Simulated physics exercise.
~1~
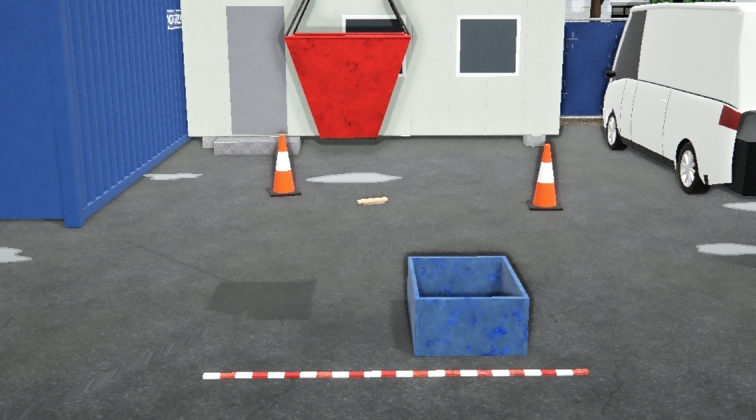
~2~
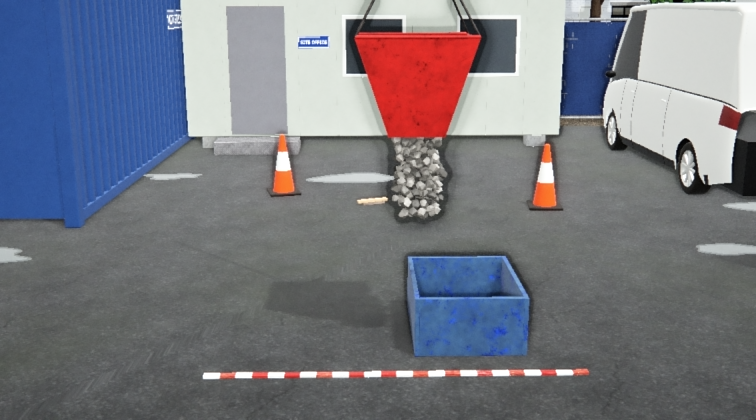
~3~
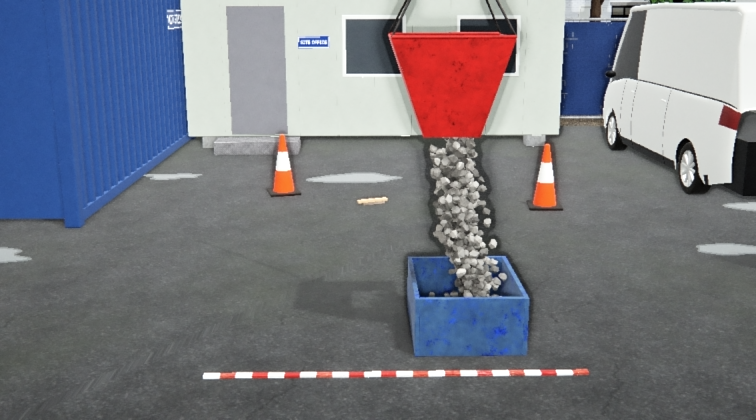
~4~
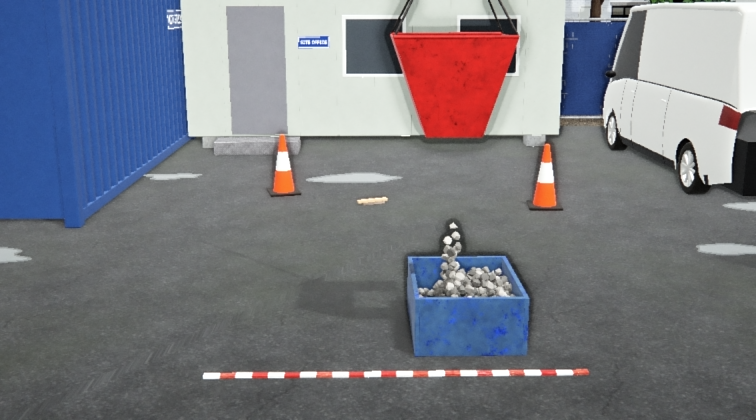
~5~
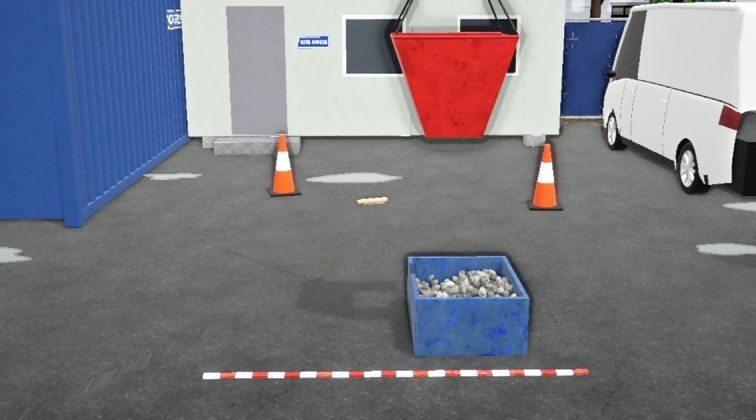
A red skip hangs from dark cables above a paved yard, seen from a fixed, slightly raised view, with a blue container at left, a pale cabin behind and a white van at right. Two orange and white cones stand behind an open blue bin, and a red and white striped pole lies before it. The skip moves right while grey stones pour from its underside. It stops above the bin as the stones drop inside, the last few trailing down in a thin string. Finally the stones lie still in the bin beneath the motionless skip.
